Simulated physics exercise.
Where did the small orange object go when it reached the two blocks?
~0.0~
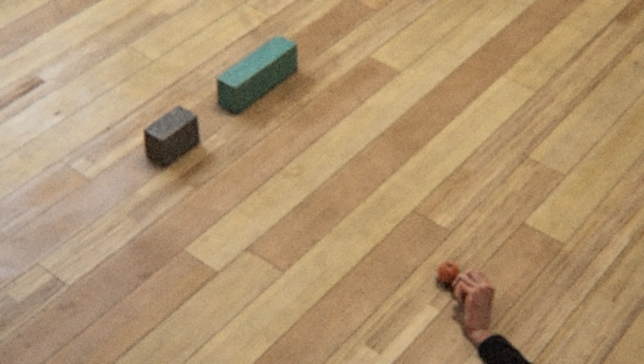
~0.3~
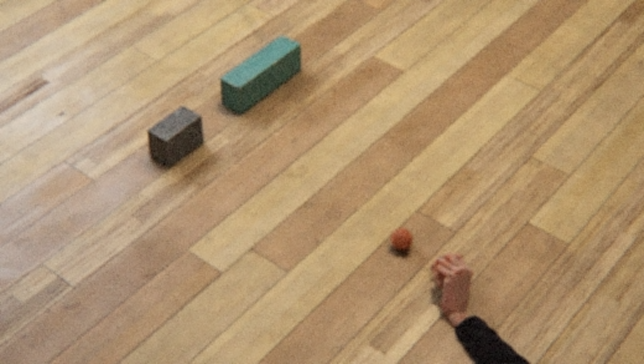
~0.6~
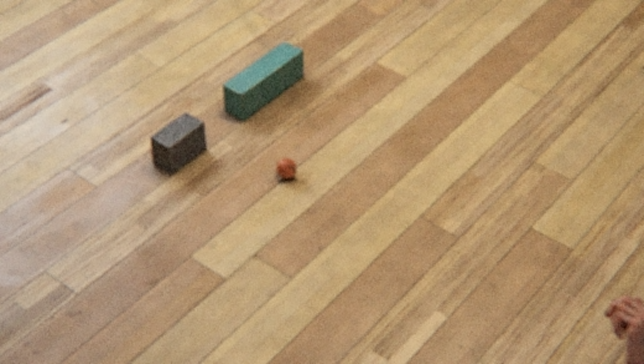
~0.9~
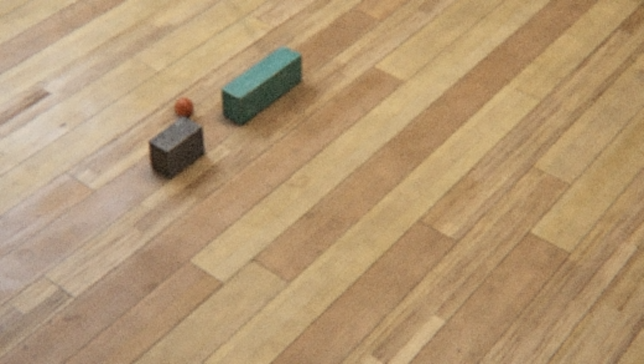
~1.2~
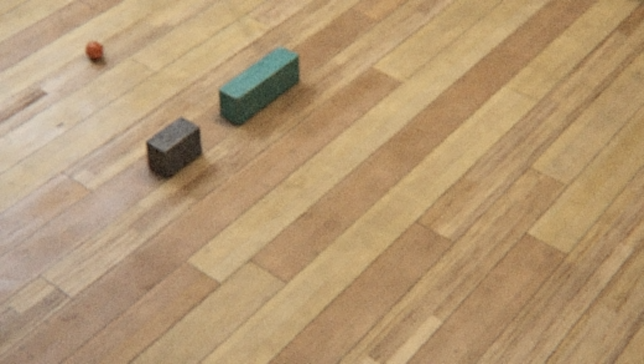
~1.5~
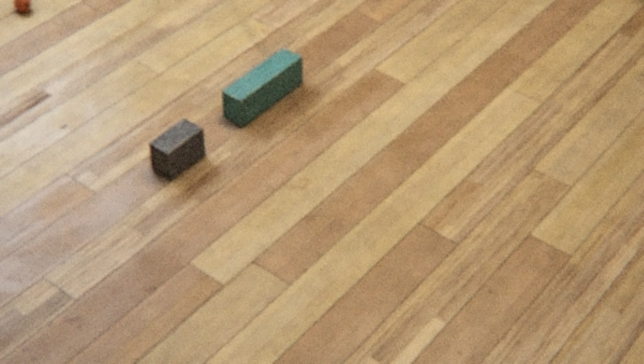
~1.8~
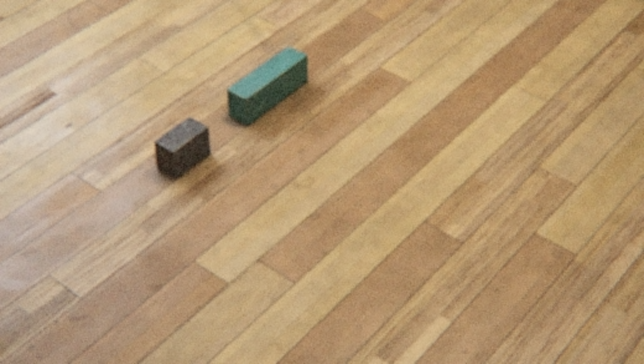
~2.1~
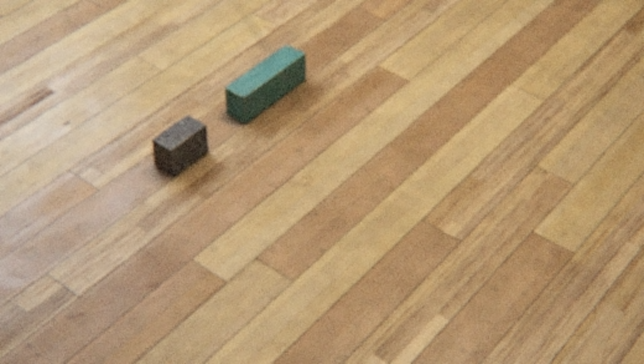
It rolled through the gap between the grey block and the turquoise block, and carried on towards the upper left.
